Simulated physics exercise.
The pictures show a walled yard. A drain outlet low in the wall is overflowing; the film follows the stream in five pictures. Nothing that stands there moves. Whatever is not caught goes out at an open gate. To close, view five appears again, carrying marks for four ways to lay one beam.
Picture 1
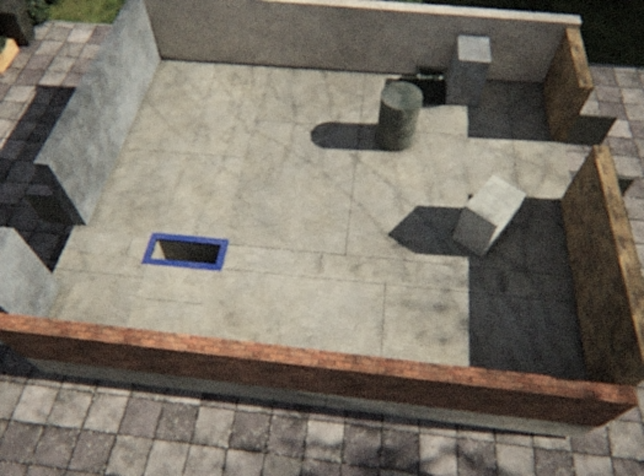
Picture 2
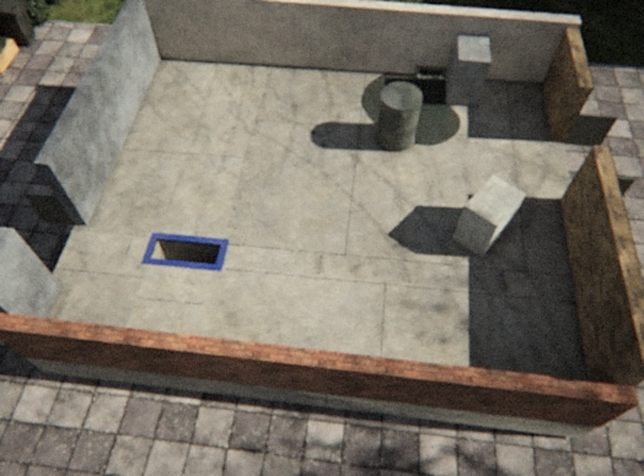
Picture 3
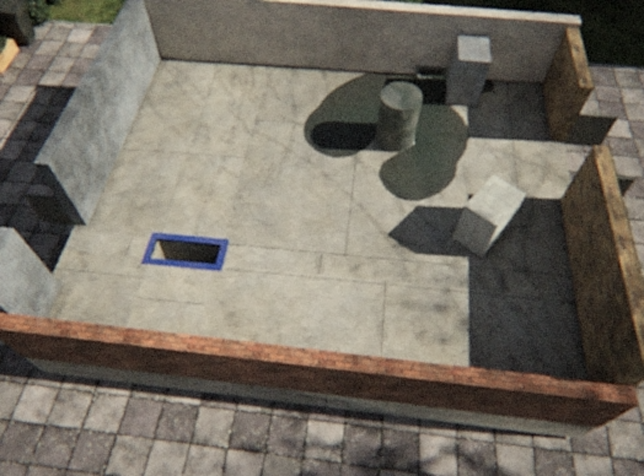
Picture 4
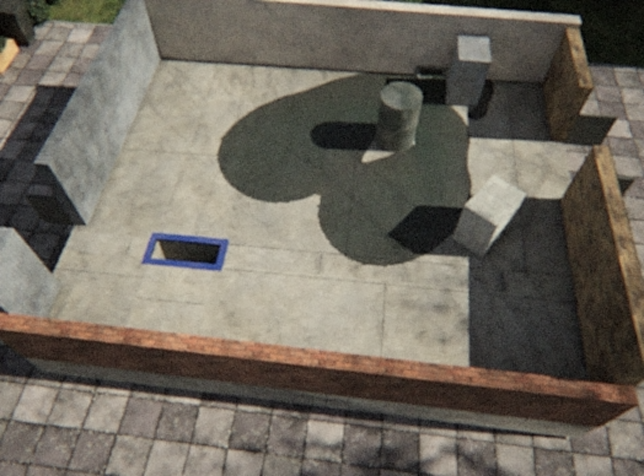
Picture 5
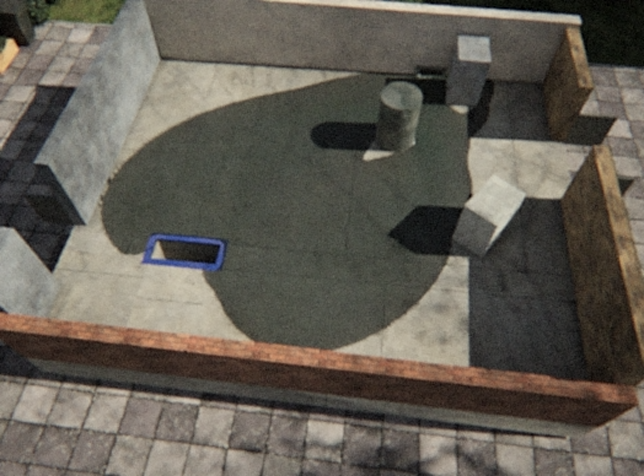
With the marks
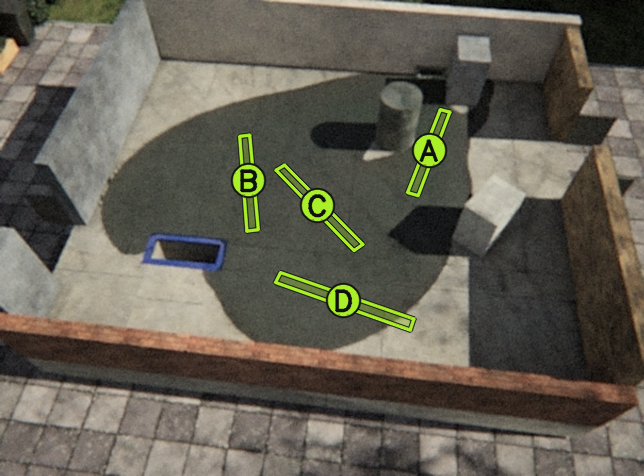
In a walled yard with a cylinder and pale blocks, dark water spreads from an outfall near the back wall, flows around the cylinder, widens in two lobes toward the front and left, and reaches the blue-rimmed drain pit.
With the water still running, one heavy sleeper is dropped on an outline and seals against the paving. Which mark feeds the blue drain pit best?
It is D.
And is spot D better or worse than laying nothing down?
Better.
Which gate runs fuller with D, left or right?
More leaves on the left.
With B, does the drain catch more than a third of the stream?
No, it does not.
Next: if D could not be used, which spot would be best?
A.
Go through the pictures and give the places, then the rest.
Outfall at (431, 71); blue drain pit at (186, 251); open gate at (75, 255); open gate at (556, 169); 2 % of the ground under water, visible out to (443, 99); blue drain pit still dry, in the first picture.
In the second picture, 5 % of the ground under water, visible out to (421, 138); blue drain pit still dry.
In the third picture, 12 % of the ground under water, visible out to (407, 192); blue drain pit still dry.
In the fourth picture, 27 % of the ground under water, visible out to (361, 259); blue drain pit still dry.
In the fifth picture, 50 % of the ground under water, visible out to (106, 215); blue drain pit taking water.
In lime, A from (412, 194) to (445, 110); B from (244, 135) to (252, 230); C from (280, 167) to (358, 247); D from (278, 277) to (412, 324).
For spot A, about 27 % of the stream goes into the blue drain pit, about 72 % out by the gates.
For spot B, about 15 % of the stream goes into the blue drain pit, about 85 % out by the gates.
For spot C, about 16 % of the stream goes into the blue drain pit, about 84 % out by the gates.
For spot D, about 39 % of the stream goes into the blue drain pit, about 60 % out by the gates.
